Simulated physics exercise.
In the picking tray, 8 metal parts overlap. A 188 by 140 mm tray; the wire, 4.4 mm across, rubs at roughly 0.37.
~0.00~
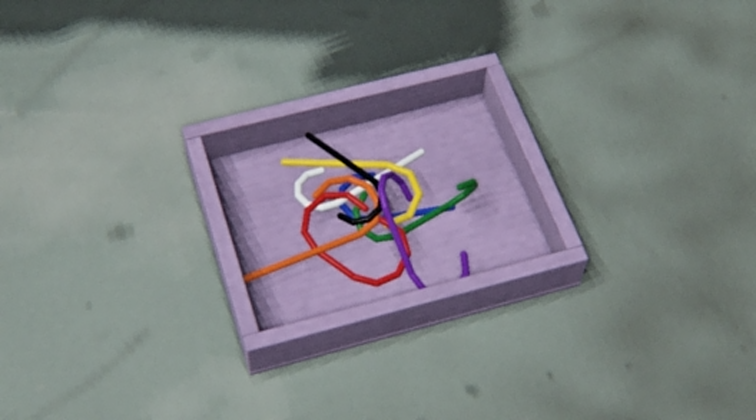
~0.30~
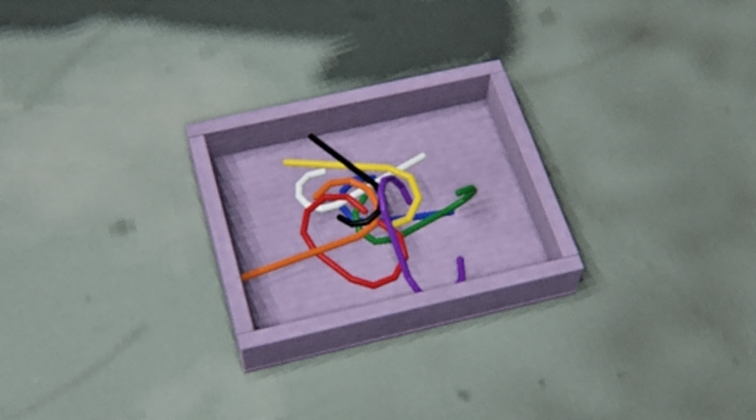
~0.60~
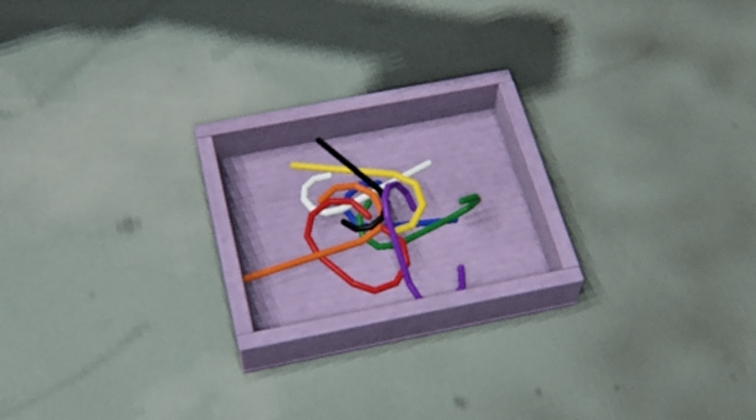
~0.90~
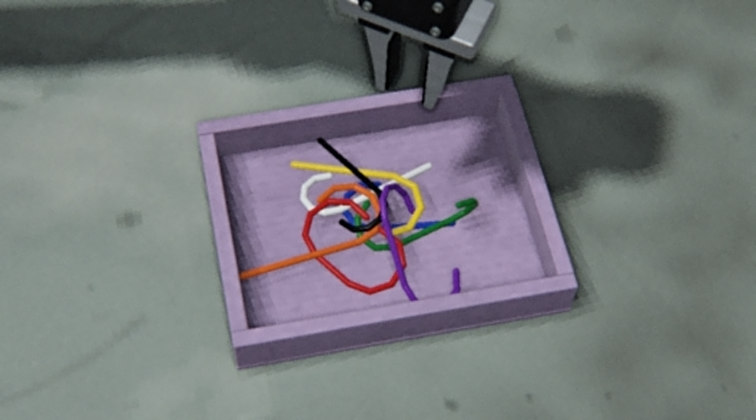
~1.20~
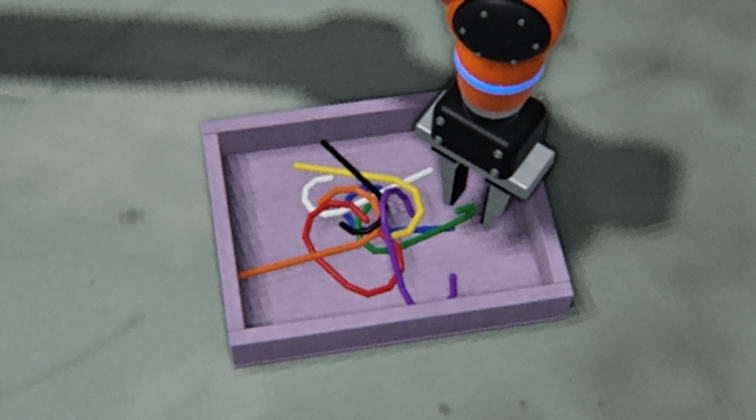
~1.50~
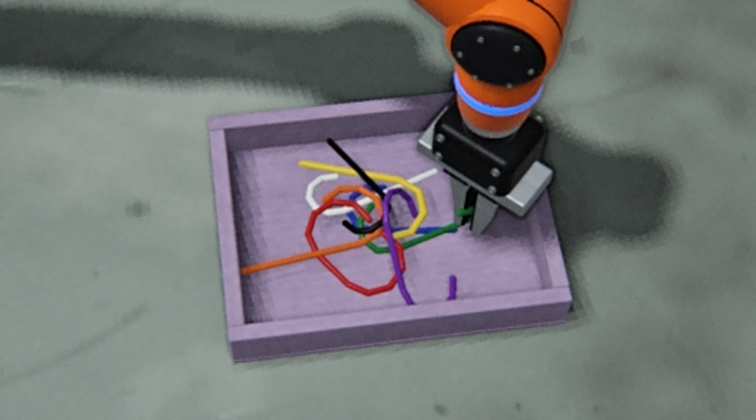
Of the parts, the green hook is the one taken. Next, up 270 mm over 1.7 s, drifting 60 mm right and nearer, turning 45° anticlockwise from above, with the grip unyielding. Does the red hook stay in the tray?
No - watch - it gets raised too.
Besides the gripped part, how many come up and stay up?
That makes 4 in total.
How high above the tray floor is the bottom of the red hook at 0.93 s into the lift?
120 mm.
By 2.01 s, lowest point more than 20 mm over the tray floor, green hook 58 mm, red hook 24 mm.
By 2.43 s, lowest point more than 20 mm over the tray floor, green hook 158 mm, red hook 124 mm, black hook 93 mm, purple hook 85 mm, orange hook 83 mm.
By 3.20 s, lowest point more than 20 mm over the tray floor, green hook 272 mm, red hook 238 mm, black hook 206 mm, purple hook 199 mm, orange hook 195 mm.
Finally, hanging green hook 272 mm, red hook 238 mm, black hook 206 mm, purple hook 199 mm, orange hook 194 mm; the other 3 are down.
